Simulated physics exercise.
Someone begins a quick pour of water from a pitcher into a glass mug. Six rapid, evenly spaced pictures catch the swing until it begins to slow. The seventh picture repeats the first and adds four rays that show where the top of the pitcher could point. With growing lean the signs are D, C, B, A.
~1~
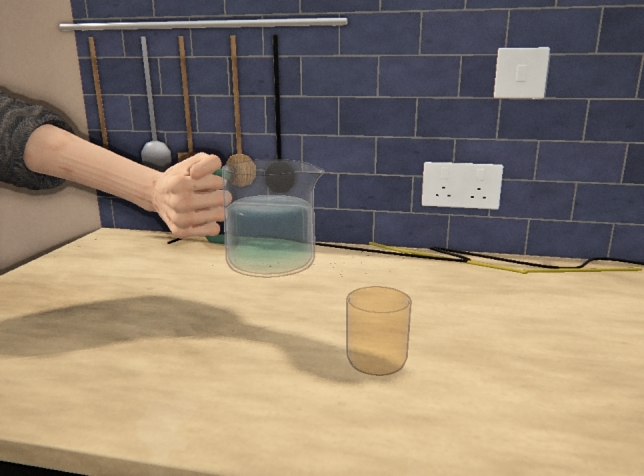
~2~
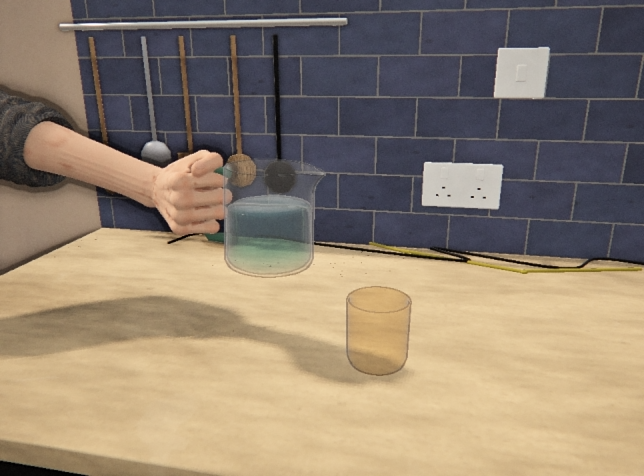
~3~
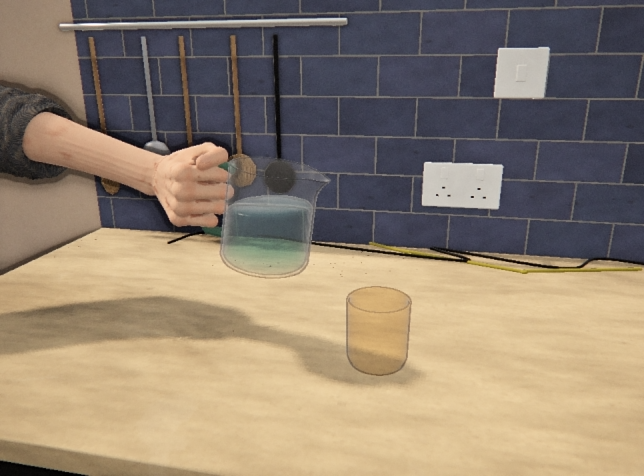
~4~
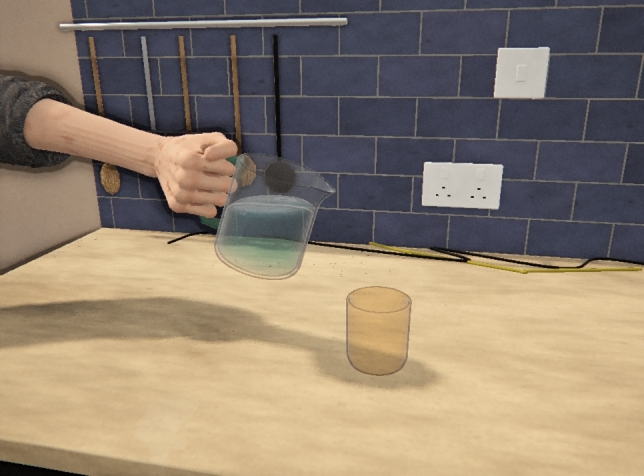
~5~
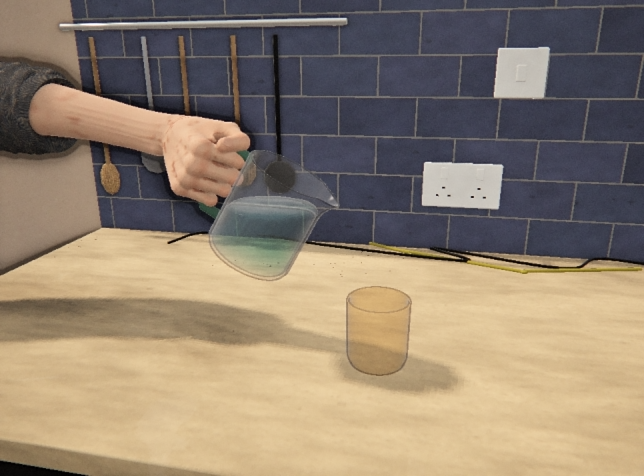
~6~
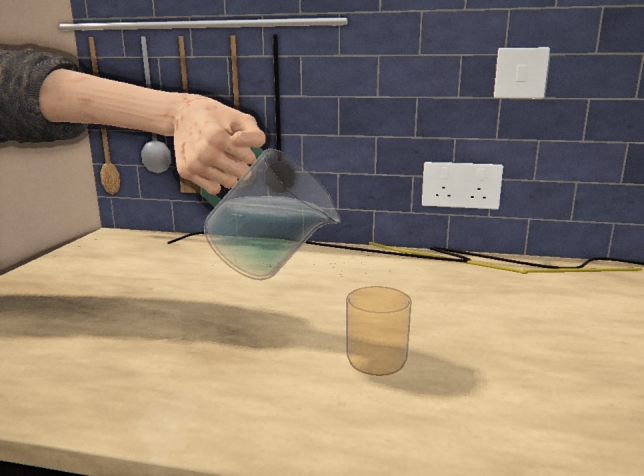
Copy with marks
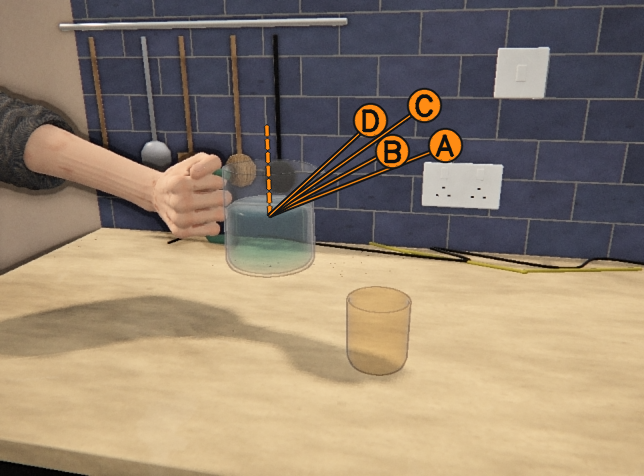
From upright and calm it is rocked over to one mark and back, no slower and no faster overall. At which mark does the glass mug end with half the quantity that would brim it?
The best tilt is B.
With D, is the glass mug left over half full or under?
Under.
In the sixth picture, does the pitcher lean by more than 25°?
Yes.
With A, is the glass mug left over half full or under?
Over.
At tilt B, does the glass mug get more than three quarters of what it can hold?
No.
On the marked copy, A at (429, 152); B at (376, 157); C at (410, 115); D at (359, 133).
If A is chosen, the glass mug ends with about 70 % of what it can hold.
If B is chosen, the glass mug ends with about 46 % of what it can hold.
If C is chosen, the glass mug ends with about 26 % of what it can hold.
If D is chosen, the glass mug ends with about 11 % of what it can hold.
